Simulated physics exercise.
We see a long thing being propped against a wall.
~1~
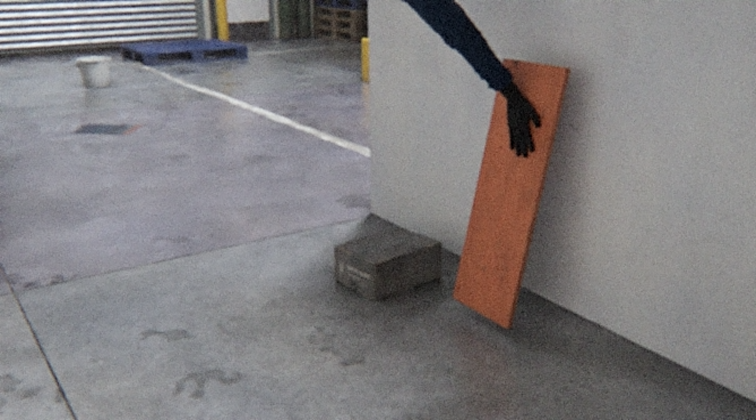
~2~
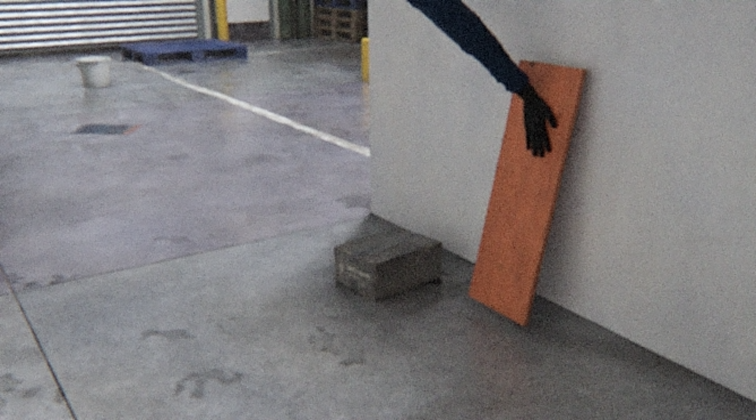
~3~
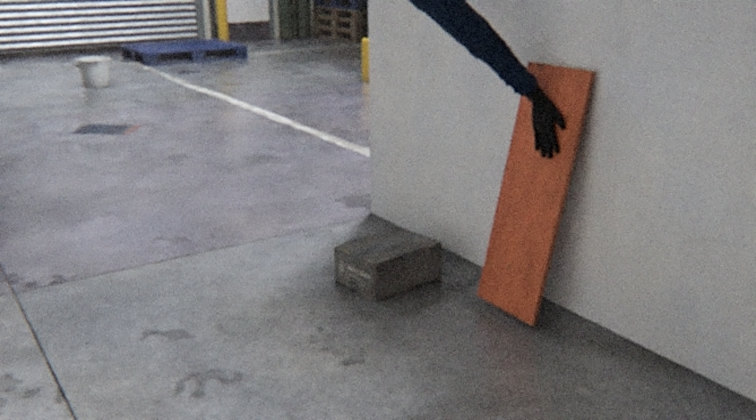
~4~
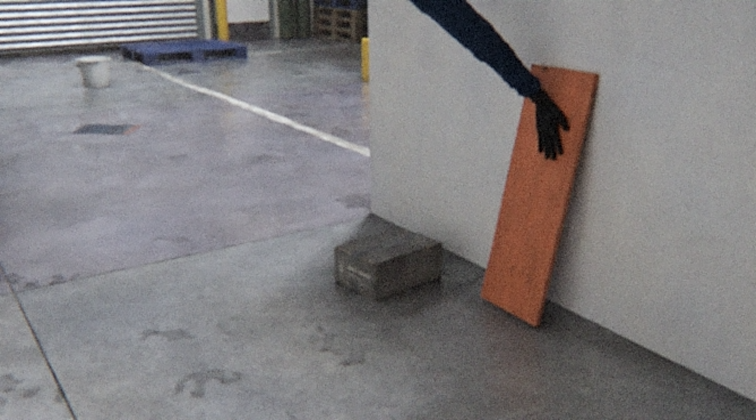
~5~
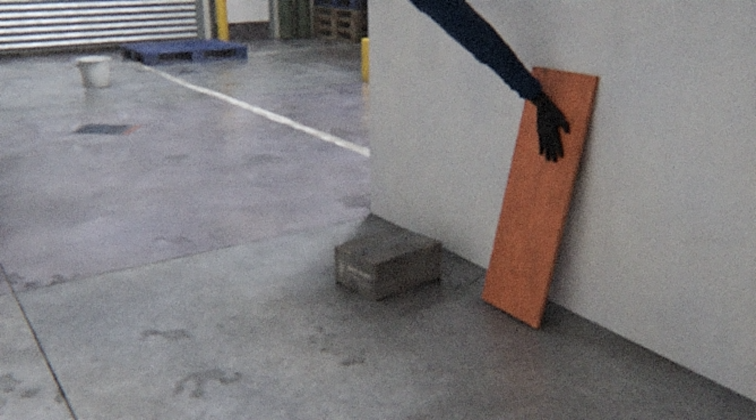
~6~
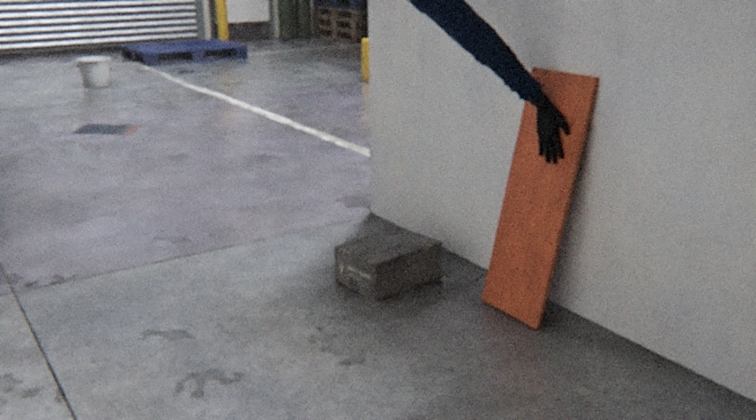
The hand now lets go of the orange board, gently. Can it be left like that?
In the end the board stays up.
Then, 0.20 s after the last picture, nothing has stirred.
Then, 0.70 s after the last picture, orange board resting near (536, 197).
At rest, both in place. Seen from the same camera at the end, orange board near (536, 197). The board holds.
